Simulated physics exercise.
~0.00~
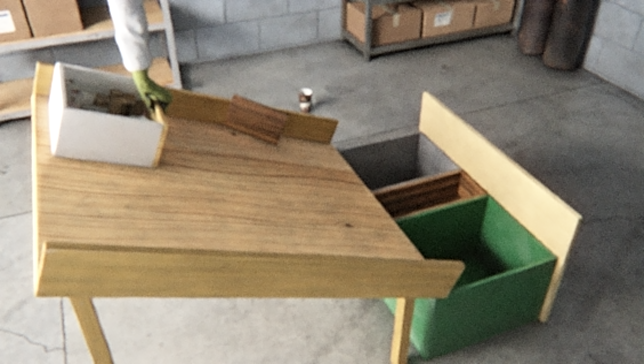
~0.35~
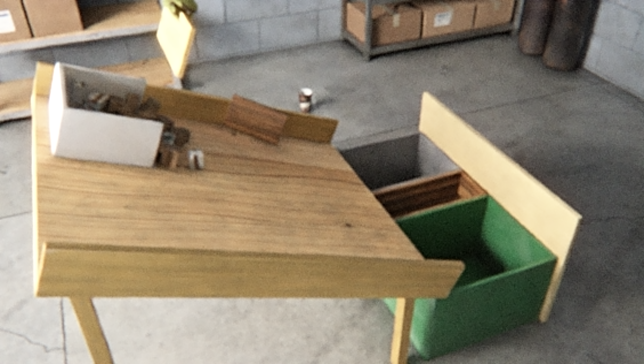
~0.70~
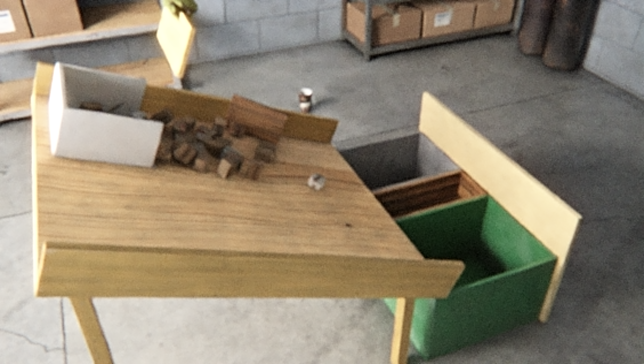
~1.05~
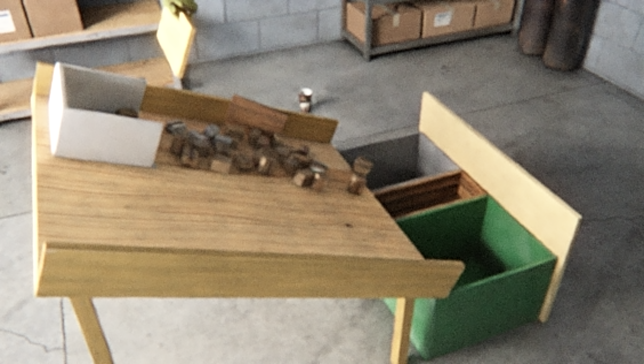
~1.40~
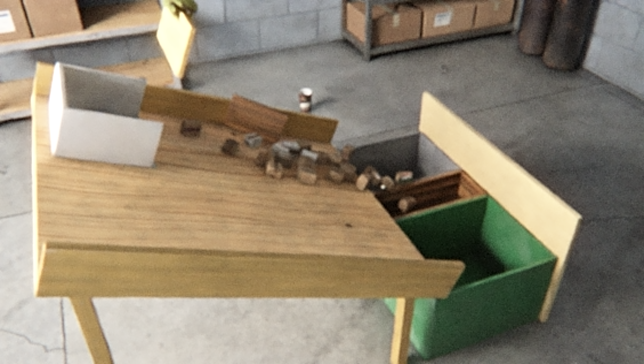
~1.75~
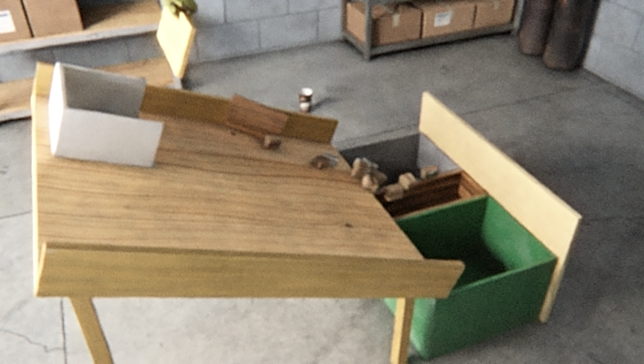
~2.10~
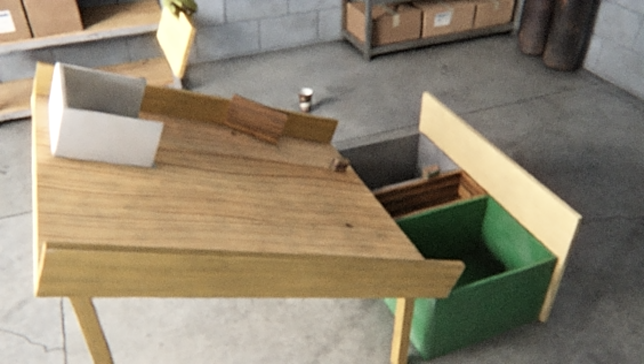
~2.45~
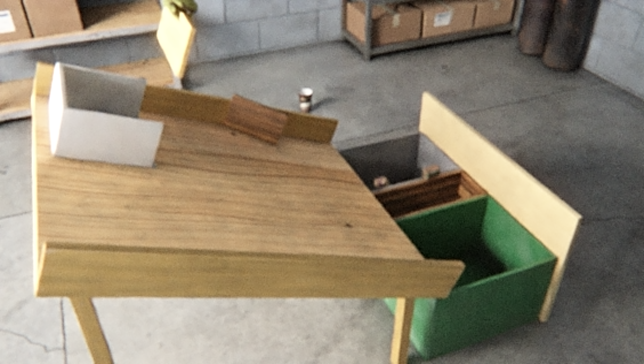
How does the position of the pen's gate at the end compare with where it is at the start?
At the start the gate is at the open side of the white pen on the table, and by the end it is held up and clear of the pen, beyond the table's far edge.
